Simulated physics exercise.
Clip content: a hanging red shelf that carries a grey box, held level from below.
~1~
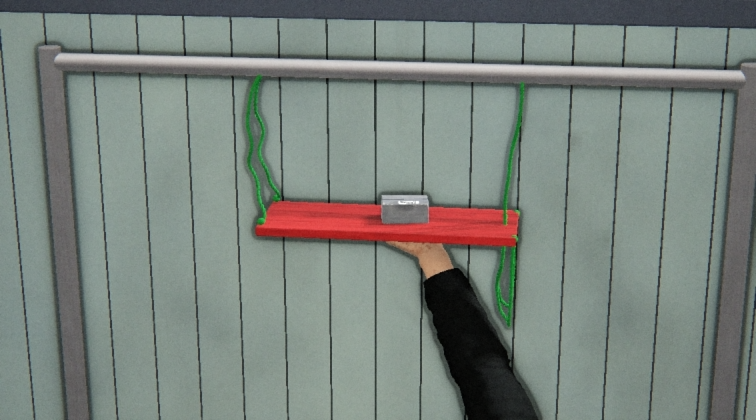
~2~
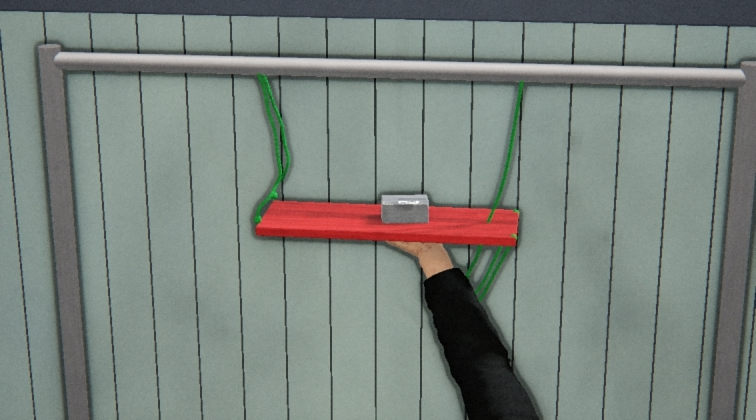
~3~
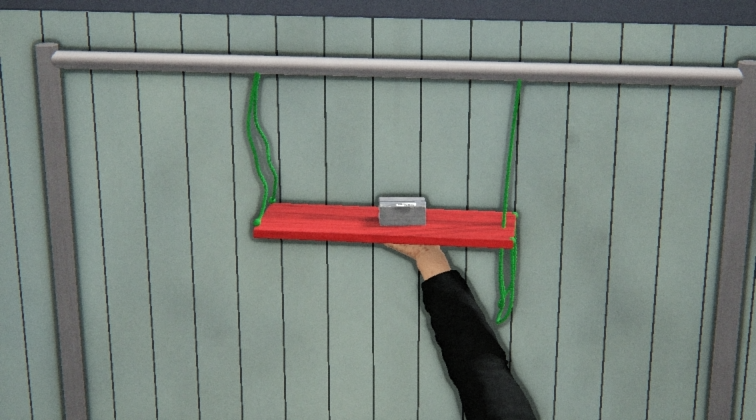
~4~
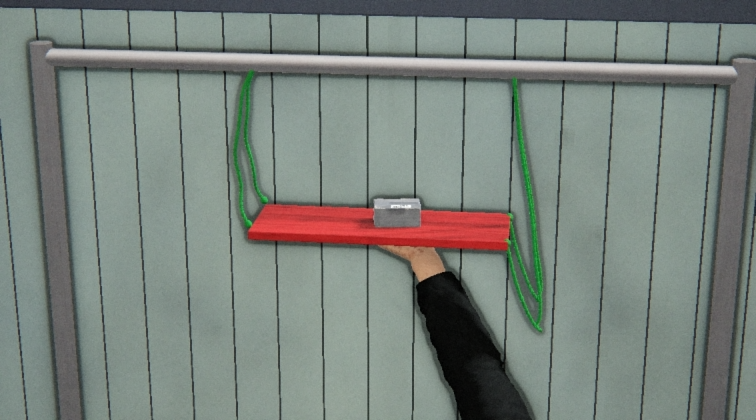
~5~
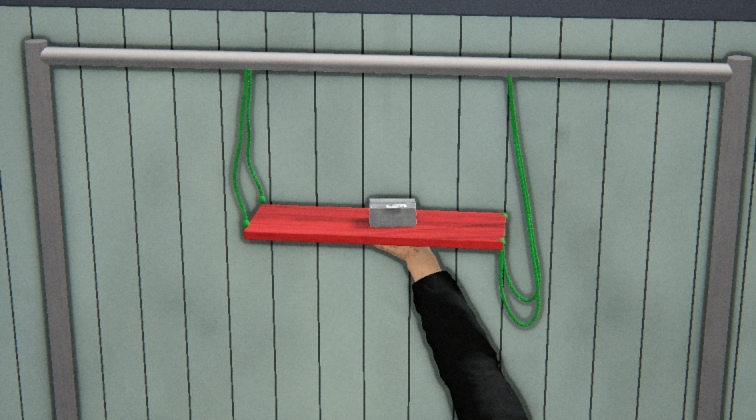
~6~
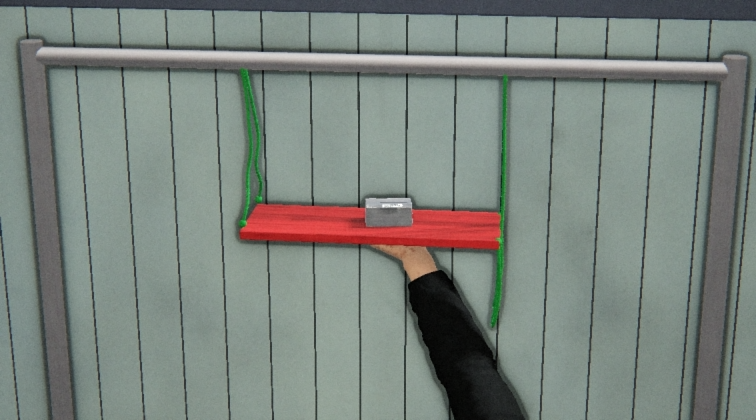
A hand holding a red shelf with a grey box level from below as slack green strings sway on both sides.
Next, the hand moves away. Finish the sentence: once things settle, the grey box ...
... has gone over the right end.
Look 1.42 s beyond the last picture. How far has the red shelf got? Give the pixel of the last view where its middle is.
Its middle sits close to (350, 304).
Then, 0.78 s later than the last view, board tipped 33° down to the right; box on the floor.
Then, 1.42 s later than the last view, board tipped 49° down to the right; box on the floor.
Finally, board tipped 47° down to the right; box on the floor. The grey box is shed rightwards.
